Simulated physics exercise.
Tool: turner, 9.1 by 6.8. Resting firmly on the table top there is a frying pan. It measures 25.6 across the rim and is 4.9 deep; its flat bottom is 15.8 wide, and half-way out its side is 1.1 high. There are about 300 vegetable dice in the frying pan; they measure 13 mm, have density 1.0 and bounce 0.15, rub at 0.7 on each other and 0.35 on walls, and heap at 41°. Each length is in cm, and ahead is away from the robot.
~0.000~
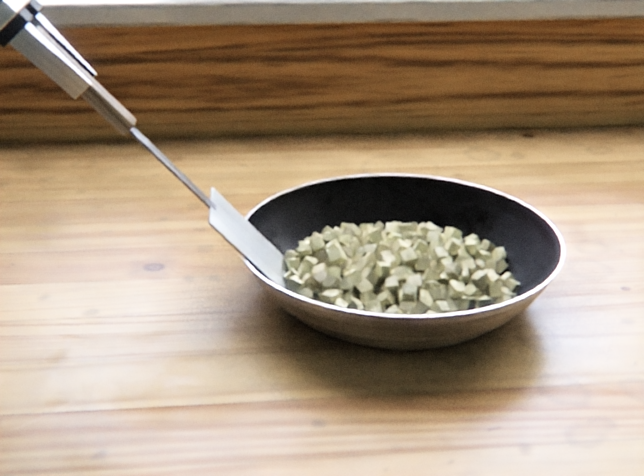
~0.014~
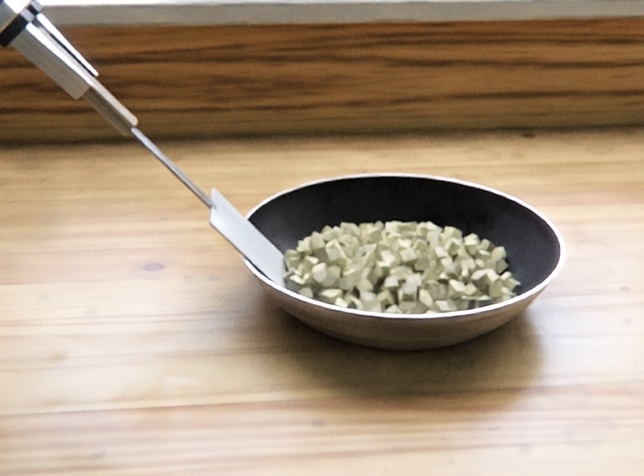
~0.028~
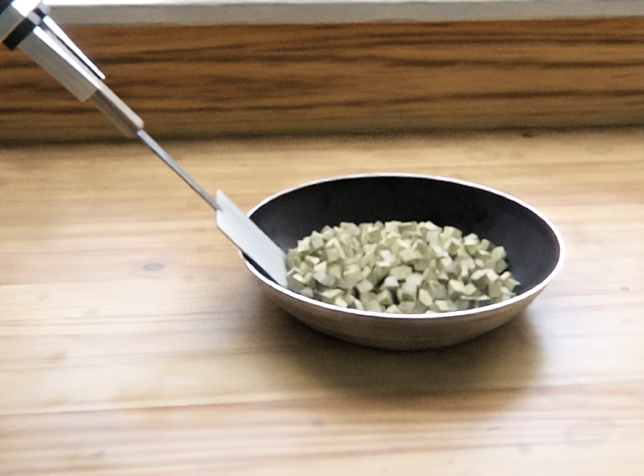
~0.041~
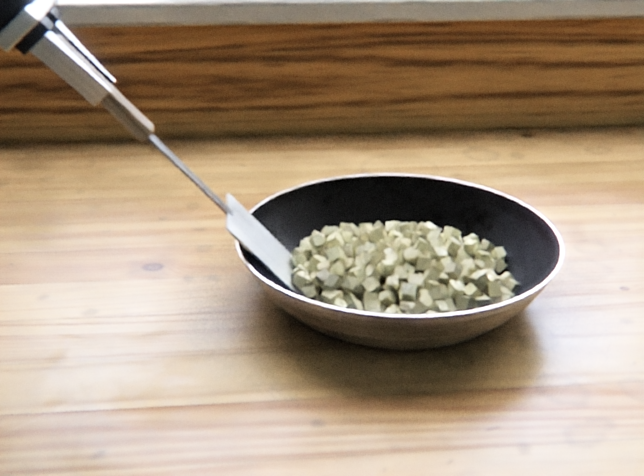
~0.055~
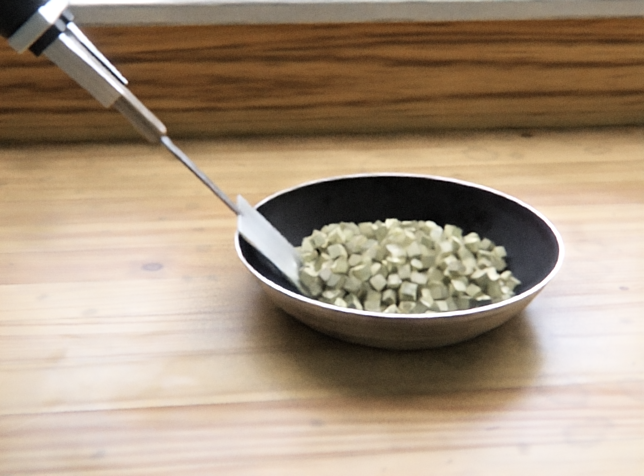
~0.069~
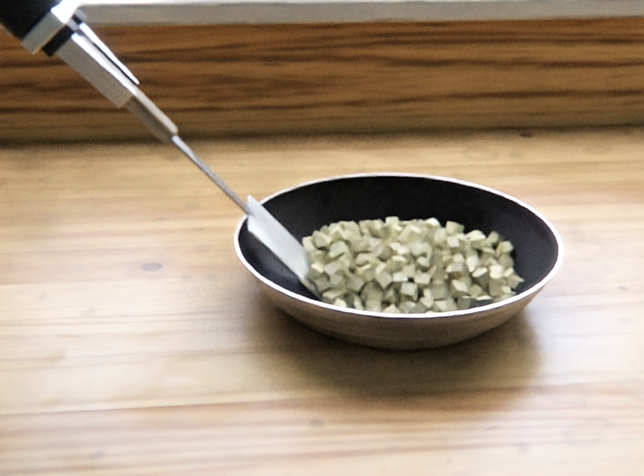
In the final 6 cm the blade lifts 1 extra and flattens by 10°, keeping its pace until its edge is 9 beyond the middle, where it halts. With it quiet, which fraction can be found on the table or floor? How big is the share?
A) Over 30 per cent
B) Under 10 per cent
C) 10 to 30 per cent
10 to 30 per cent.
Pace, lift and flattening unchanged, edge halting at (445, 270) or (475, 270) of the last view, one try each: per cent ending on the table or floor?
First try roughly 5 percent, second roughly 5 percent.
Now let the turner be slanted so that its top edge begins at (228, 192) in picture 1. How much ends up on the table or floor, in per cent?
Around 25 percent ends up on the table or floor.
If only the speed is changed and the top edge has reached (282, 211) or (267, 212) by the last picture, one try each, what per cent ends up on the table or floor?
About 30 and 20 percent.
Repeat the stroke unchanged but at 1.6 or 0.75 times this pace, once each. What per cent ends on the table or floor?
Estimates, in order: 25 % and 10 %.
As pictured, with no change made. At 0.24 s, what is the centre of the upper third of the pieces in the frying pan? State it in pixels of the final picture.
The middle sits at approx. (497, 237).
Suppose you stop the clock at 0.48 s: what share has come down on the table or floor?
Around 15 %.
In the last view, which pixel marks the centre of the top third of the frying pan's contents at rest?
About (508, 234).
After 0.15 s, sloping 49°, highest piece 6 above the table; 305 in the frying pan.
After 0.24 s, sloping 46°, highest piece 7 above the table; 300 in the frying pan, 5 on the blade or in flight.
After 0.48 s, sloping 39°, highest piece 7 above the table; 257 in the frying pan, 46 on the table or floor, 2 on the blade or in flight.
After 1.53 s, sloping 39°, highest piece 7 above the table; 257 in the frying pan, 48 on the table or floor.
At rest, 257 in the frying pan, 48 on the table or floor. That is 16 % on the table or floor.
